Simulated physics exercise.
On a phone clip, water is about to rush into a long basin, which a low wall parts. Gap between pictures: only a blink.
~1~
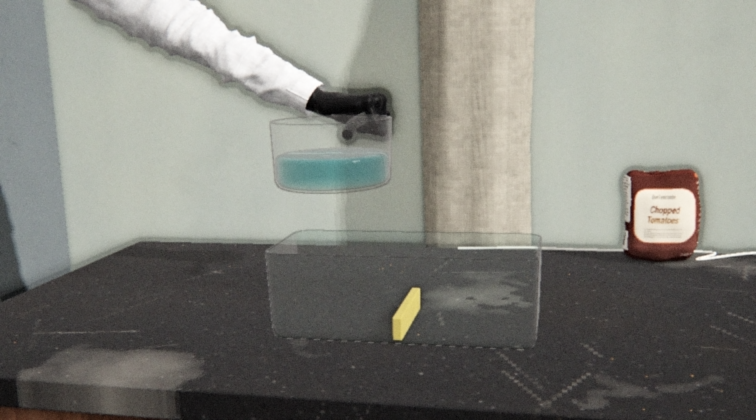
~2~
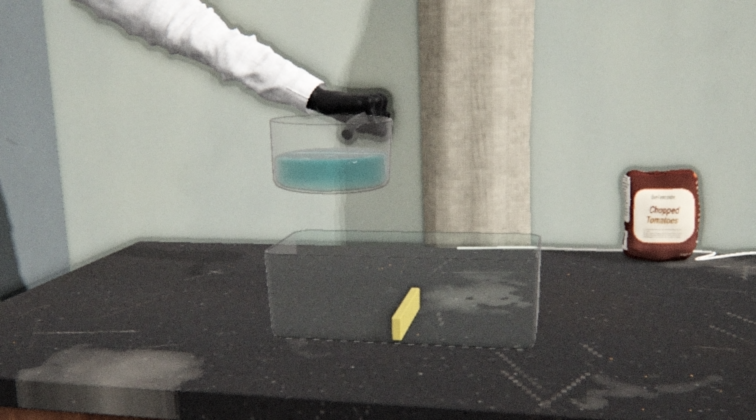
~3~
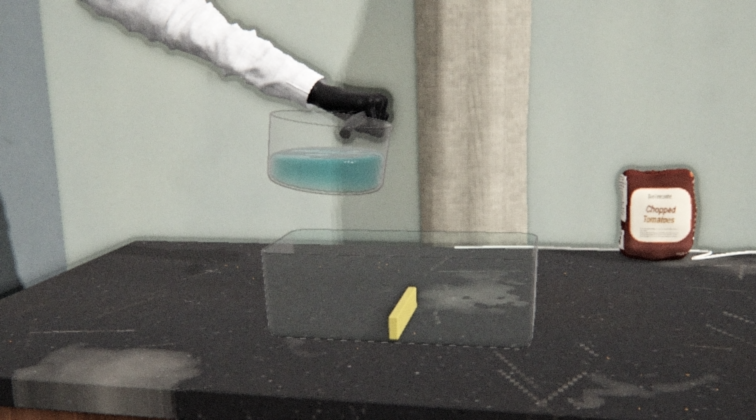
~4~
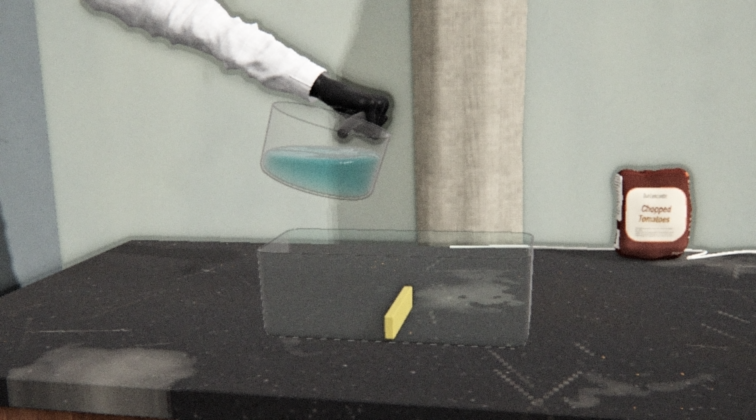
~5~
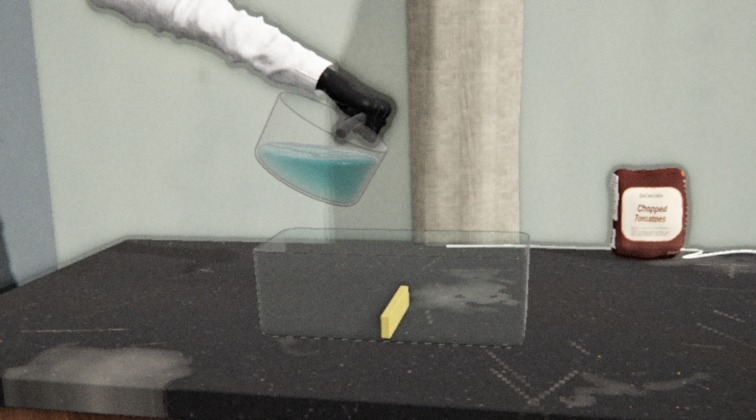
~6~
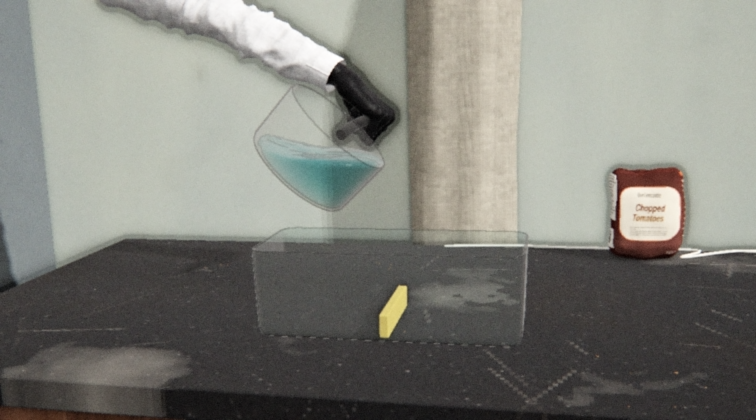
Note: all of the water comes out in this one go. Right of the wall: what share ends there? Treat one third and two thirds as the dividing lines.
The right of the wall is going to hold one third to two thirds.
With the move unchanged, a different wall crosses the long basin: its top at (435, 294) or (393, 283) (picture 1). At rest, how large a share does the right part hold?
The first position gives around 15 percent, the second around 65 percent.
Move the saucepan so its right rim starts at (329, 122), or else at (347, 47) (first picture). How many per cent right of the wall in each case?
Roughly 25 % and 30 %.
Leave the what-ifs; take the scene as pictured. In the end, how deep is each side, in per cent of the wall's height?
The left reaches some 50 %, the right about 50 %.
A moment on, the saucepan is tipped right over and 23 per cent is still to pour, 11 is left of the wall and 40 right of it.
Next, the saucepan is tipped right over and 3 per cent is still to pour, 39 is left of the wall and 52 right of it.
Then the saucepan is tipped right over and 0 per cent is still to pour, 46 is left of the wall and 53 right of it.
Later the saucepan is tipped right over and 0 per cent is still to pour, 46 is left of the wall and 52 right of it.
At rest 46 per cent lies left of the wall, 52 right of it and 2 outside.
